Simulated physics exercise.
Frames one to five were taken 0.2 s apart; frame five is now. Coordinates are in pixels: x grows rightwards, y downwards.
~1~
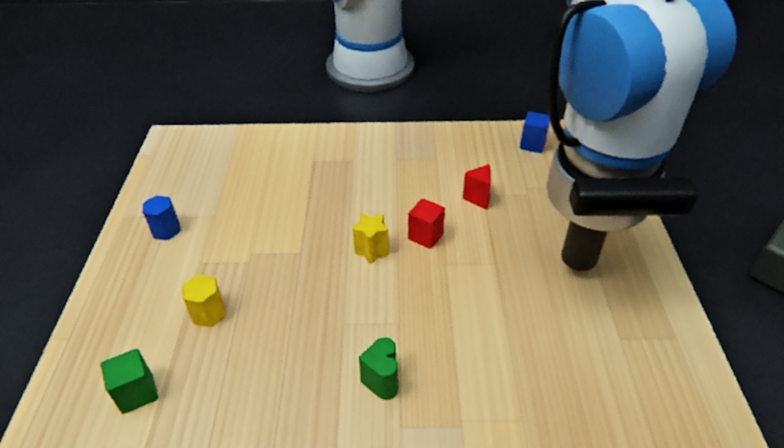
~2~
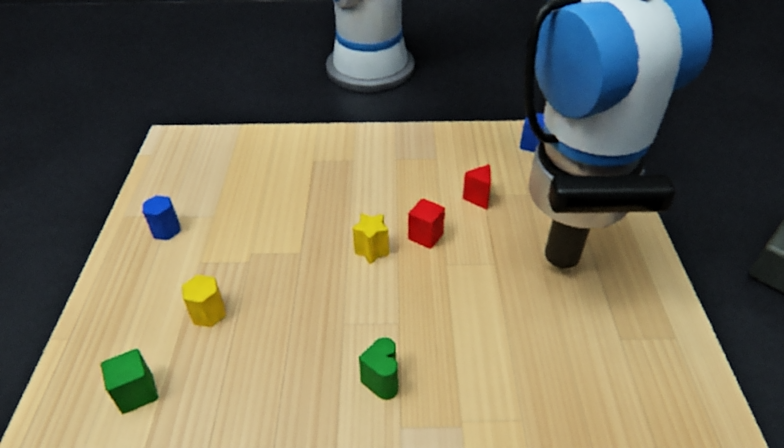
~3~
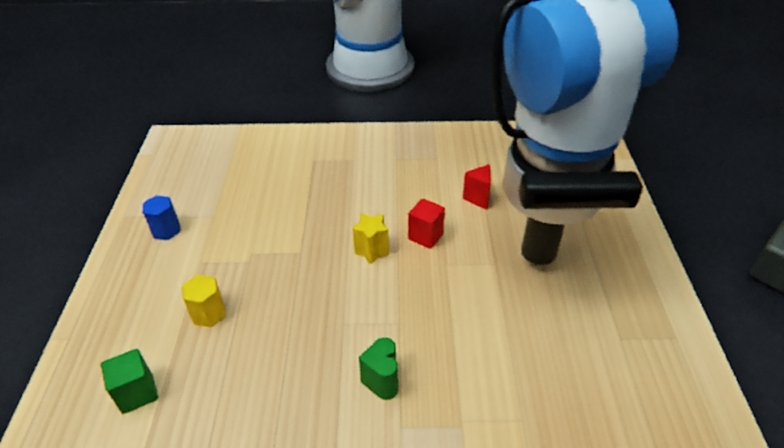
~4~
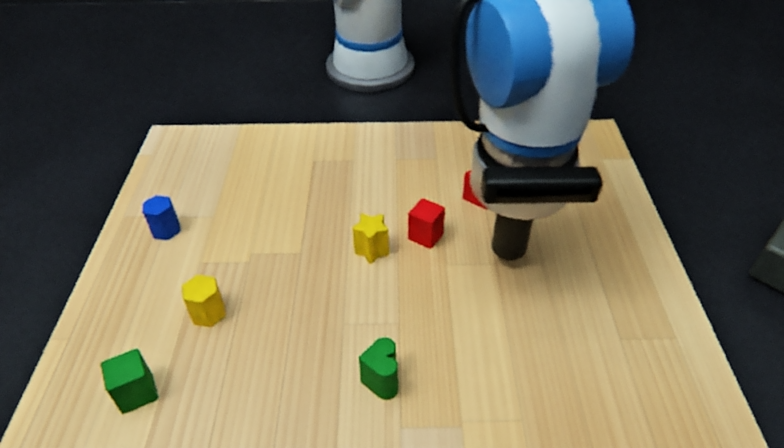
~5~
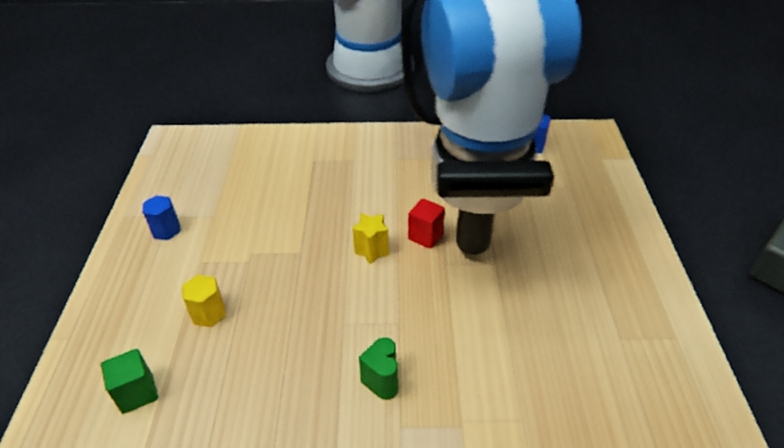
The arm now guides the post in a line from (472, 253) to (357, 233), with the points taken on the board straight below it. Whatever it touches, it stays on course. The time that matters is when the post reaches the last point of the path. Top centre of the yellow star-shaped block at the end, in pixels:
By then it is at (345, 227).
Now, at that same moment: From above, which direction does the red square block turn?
The turn is clockwise.
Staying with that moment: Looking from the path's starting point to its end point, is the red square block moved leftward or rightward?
Moves right.
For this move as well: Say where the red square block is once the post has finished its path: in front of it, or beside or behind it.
The red square block won't stay at the front of the post.
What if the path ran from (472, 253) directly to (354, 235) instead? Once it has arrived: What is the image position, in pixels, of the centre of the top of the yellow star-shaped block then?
Around (338, 229).
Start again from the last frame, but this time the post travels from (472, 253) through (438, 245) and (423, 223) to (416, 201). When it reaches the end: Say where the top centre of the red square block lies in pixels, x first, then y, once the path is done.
At pixel (388, 182).
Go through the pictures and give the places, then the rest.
Post's lower end at (579, 258); yellow star-shaped block at (371, 224); red square block at (427, 210); red triangle at (482, 173), in the first frame.
Post at (562, 256); blocks still, in the second frame.
Post at (539, 252); blocks still, in the third frame.
Post at (509, 248); blocks still, in the fourth frame.
Post at (473, 242); yellow star-shaped block at (371, 224); red square block at (427, 210); red triangle hidden, in the fifth frame.
What follows on the original path. One third of the way, post at (433, 236); red square block at (412, 204), turned 25° clockwise.
Two thirds of the way, post at (394, 229); yellow star-shaped block at (366, 224), turned 15° anticlockwise; red square block at (390, 192), turned 60° clockwise.
At the end, post at (356, 222); yellow star-shaped block at (345, 227), turned 60° anticlockwise; red square block at (388, 190), turned 70° clockwise; red triangle still.
